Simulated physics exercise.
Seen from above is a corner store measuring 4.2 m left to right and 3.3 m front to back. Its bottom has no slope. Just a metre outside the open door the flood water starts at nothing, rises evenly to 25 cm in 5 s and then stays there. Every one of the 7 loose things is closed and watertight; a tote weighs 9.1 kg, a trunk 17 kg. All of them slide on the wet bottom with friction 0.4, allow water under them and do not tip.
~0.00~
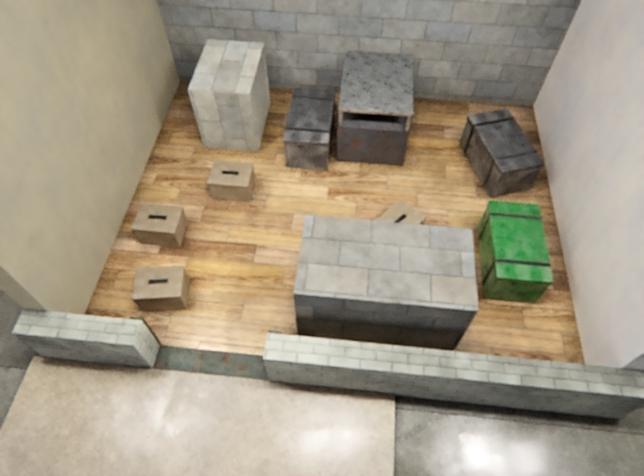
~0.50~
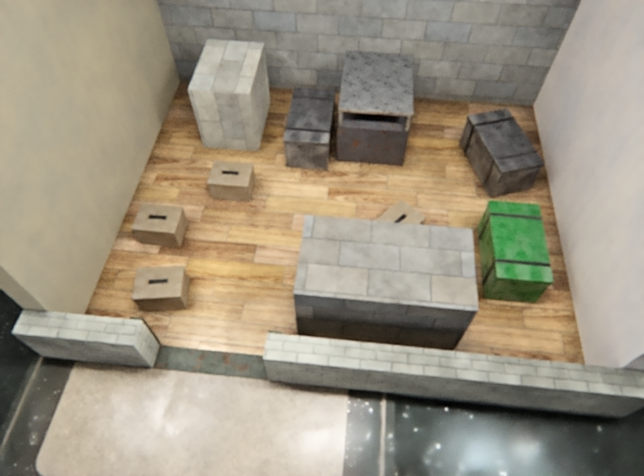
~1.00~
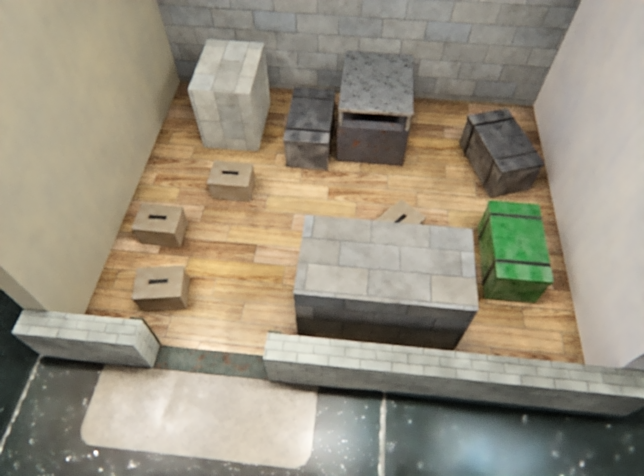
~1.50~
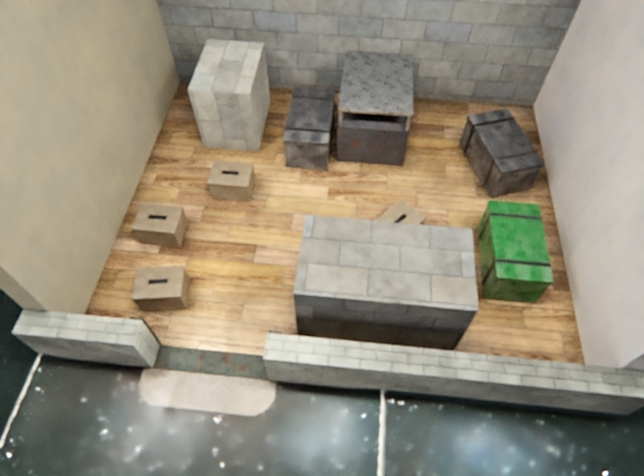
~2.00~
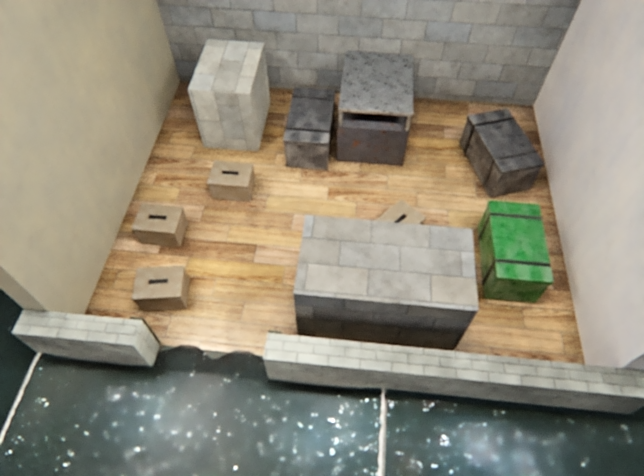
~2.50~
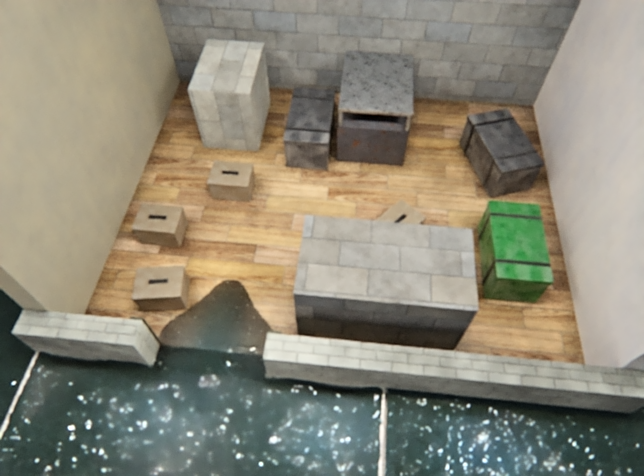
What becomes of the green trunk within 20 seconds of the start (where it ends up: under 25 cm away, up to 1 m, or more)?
Movement: Limited.
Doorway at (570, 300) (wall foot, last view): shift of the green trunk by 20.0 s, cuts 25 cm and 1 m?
Result for the green trunk: Large displacement.
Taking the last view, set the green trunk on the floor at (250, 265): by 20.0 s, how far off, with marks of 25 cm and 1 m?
Answer: It covers a big distance.
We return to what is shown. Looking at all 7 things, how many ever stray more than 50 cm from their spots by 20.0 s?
Count: 6.
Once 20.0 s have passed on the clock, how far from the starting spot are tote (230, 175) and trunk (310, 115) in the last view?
Respectively 300 and 40 centimetres.
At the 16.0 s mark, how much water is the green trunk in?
I'd say around 17 cm.
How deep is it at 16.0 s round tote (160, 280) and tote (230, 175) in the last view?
Around 20 cm and 18 cm.
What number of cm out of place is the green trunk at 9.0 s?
It has shifted about 0 cm.
After 4.0 s the green trunk is near (519, 239), 0.0 m from its start, aground; 0 afloat.
After 9.0 s the green trunk is near (519, 239), 0.0 m from its start, aground; 5 afloat.
After 16.0 s the green trunk is near (511, 240), 0.2 m from its start, afloat; 7 afloat.
After 20.0 s the green trunk is near (524, 284), 0.6 m from its start, afloat; 7 afloat.
